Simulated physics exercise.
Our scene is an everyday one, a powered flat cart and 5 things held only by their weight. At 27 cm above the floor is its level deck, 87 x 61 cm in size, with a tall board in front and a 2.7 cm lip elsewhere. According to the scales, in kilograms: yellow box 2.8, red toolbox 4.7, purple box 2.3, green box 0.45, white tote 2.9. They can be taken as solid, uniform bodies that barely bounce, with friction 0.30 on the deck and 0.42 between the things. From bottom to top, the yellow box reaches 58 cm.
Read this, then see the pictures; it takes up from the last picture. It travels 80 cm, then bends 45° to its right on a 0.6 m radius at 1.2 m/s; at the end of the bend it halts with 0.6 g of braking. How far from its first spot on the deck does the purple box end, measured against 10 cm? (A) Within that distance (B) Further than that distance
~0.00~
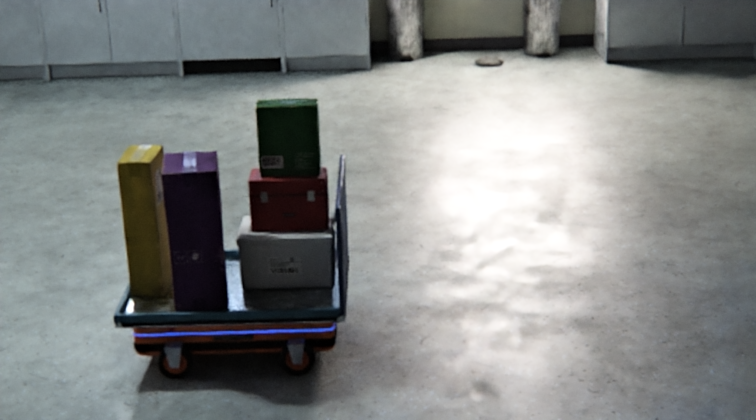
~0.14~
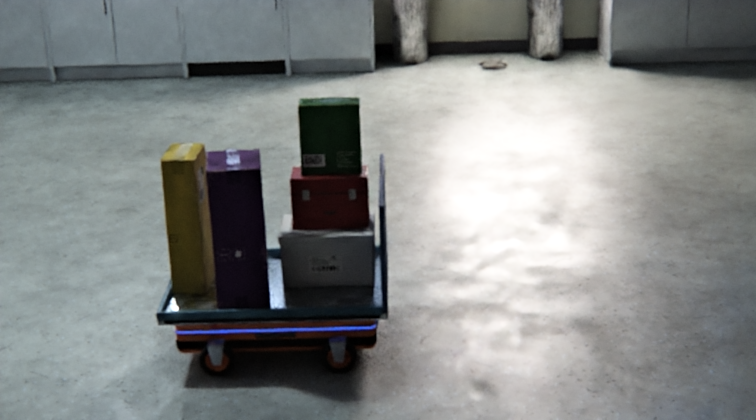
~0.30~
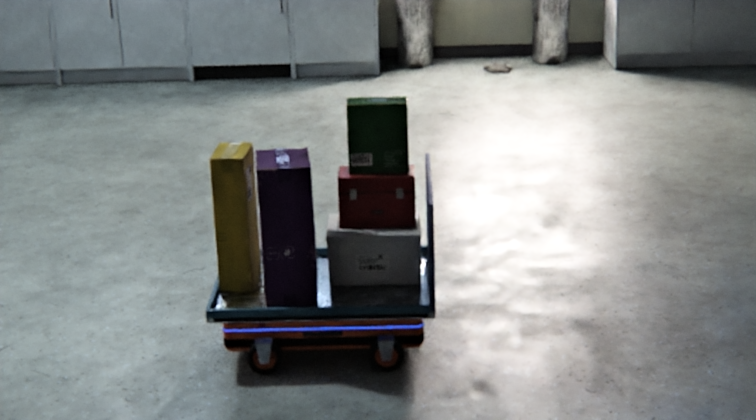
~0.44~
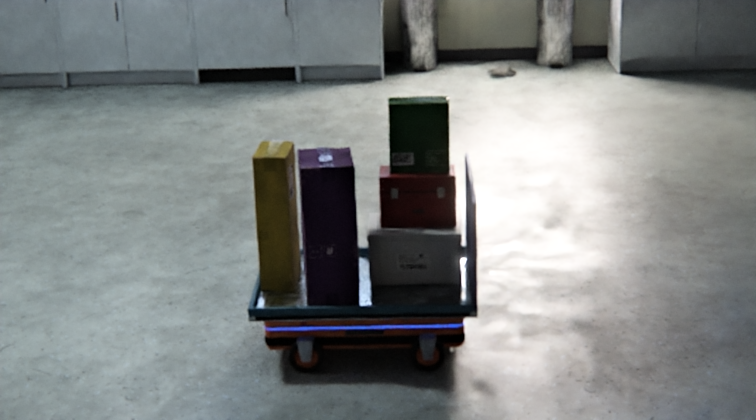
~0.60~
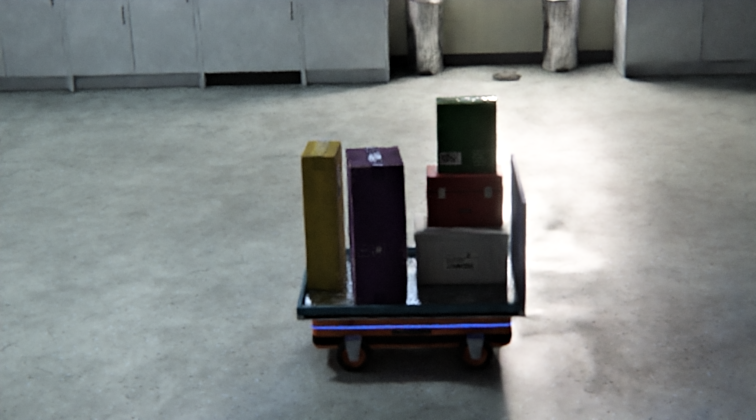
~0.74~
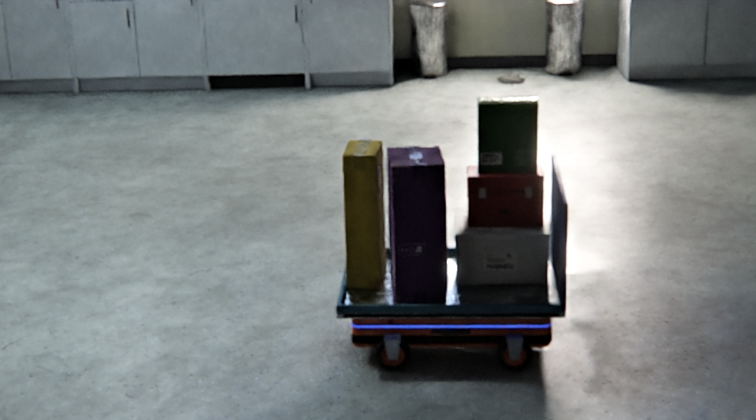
B.
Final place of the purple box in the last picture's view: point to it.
It stops at about (640, 283).
After 1.04 s, cart 125 cm along, turned 29°; green box slid 15 cm; red toolbox slid 13 cm; white tote slid 10 cm.
After 1.54 s, cart 169 cm along, turned 45°, stopped; purple box slid 8 cm near (585, 265); green box slid 21 cm; red toolbox slid 16 cm.
At rest (2.8 s), tipped over on the deck, yellow box; not toppled but over 10 cm from the start, red toolbox, purple box and green box; the last one in place, give or take 10 cm. In the last view, purple box near (640, 283).
